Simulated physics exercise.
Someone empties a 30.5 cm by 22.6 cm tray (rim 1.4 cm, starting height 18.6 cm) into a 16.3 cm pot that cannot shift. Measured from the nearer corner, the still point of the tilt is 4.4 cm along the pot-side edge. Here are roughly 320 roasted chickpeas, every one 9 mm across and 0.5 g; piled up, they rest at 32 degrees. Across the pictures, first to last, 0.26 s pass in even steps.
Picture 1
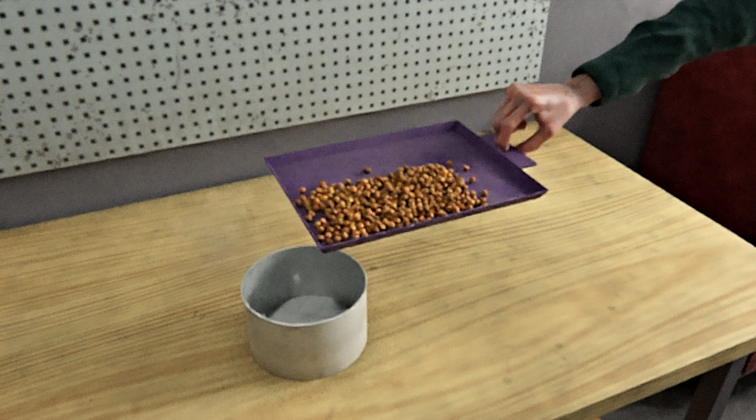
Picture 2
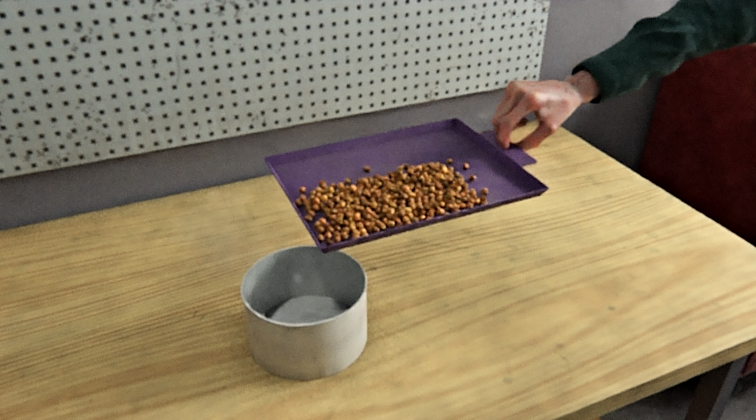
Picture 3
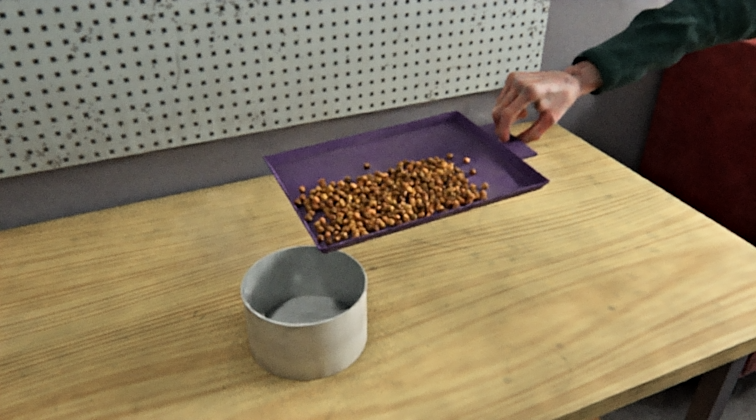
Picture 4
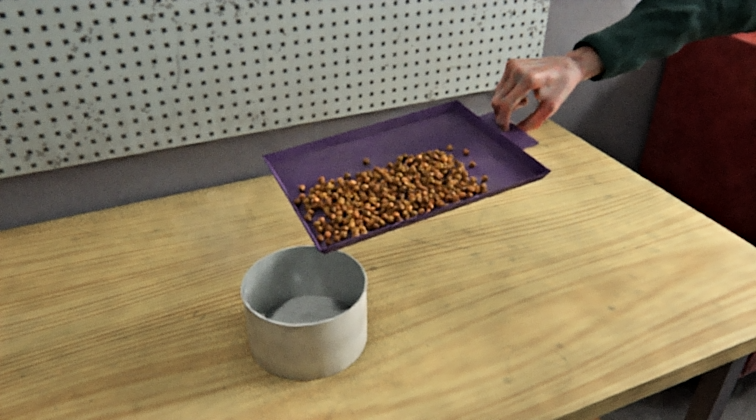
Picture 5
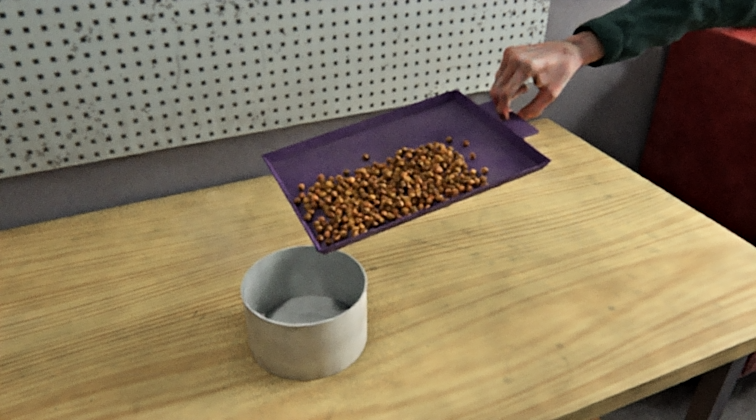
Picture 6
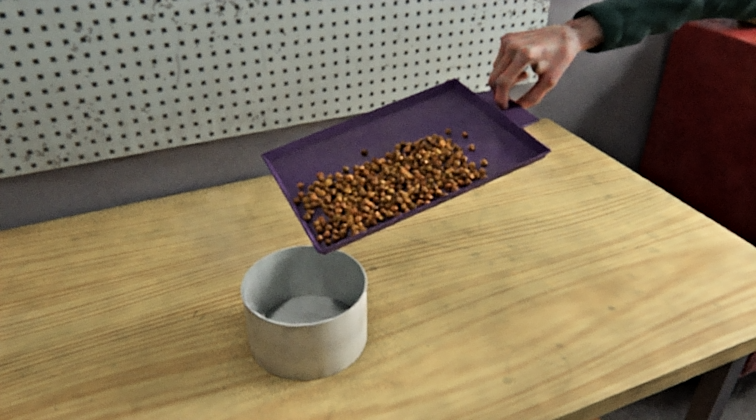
In this clip, a hand in a dark green sleeve holds a purple tray of roasted chickpeas above a wooden table and gradually raises its right end, tilting it toward the left, where its edge hovers over a round metal pot.
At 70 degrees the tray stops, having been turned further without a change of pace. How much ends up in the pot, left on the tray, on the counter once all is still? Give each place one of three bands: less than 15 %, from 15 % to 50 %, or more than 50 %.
Result: Pot: The main portion. Left on the tray: A small portion. Counter: A middle portion.
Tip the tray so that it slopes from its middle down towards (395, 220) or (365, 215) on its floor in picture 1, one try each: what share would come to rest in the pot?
20 and 40 %.
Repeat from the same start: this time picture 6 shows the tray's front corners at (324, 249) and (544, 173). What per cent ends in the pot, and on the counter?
Split: Pot = 25, counter = 75.
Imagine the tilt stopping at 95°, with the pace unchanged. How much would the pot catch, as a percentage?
Pot share: About 70 per cent.
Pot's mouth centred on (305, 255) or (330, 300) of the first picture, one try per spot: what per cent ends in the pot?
35 % and 70 %.
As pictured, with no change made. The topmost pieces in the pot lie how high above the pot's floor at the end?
2.5 cm.
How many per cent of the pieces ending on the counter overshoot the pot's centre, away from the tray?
About 90 percent of the spill.
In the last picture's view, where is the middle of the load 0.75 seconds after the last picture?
At about (310, 215).
Then, 0.45 s after the last picture, tilt 40 degrees; the tray holds 100 %, the pot 0 %.
Then, 0.75 s after the last picture, tilt 59 degrees; the tray holds 75 %, the pot 10 %.
Then, 1.15 s after the last picture, tilt 70 degrees; the tray holds 15 %, the pot 50 %.
In the end, pot 70 %, tray 0 %, counter 30 %.
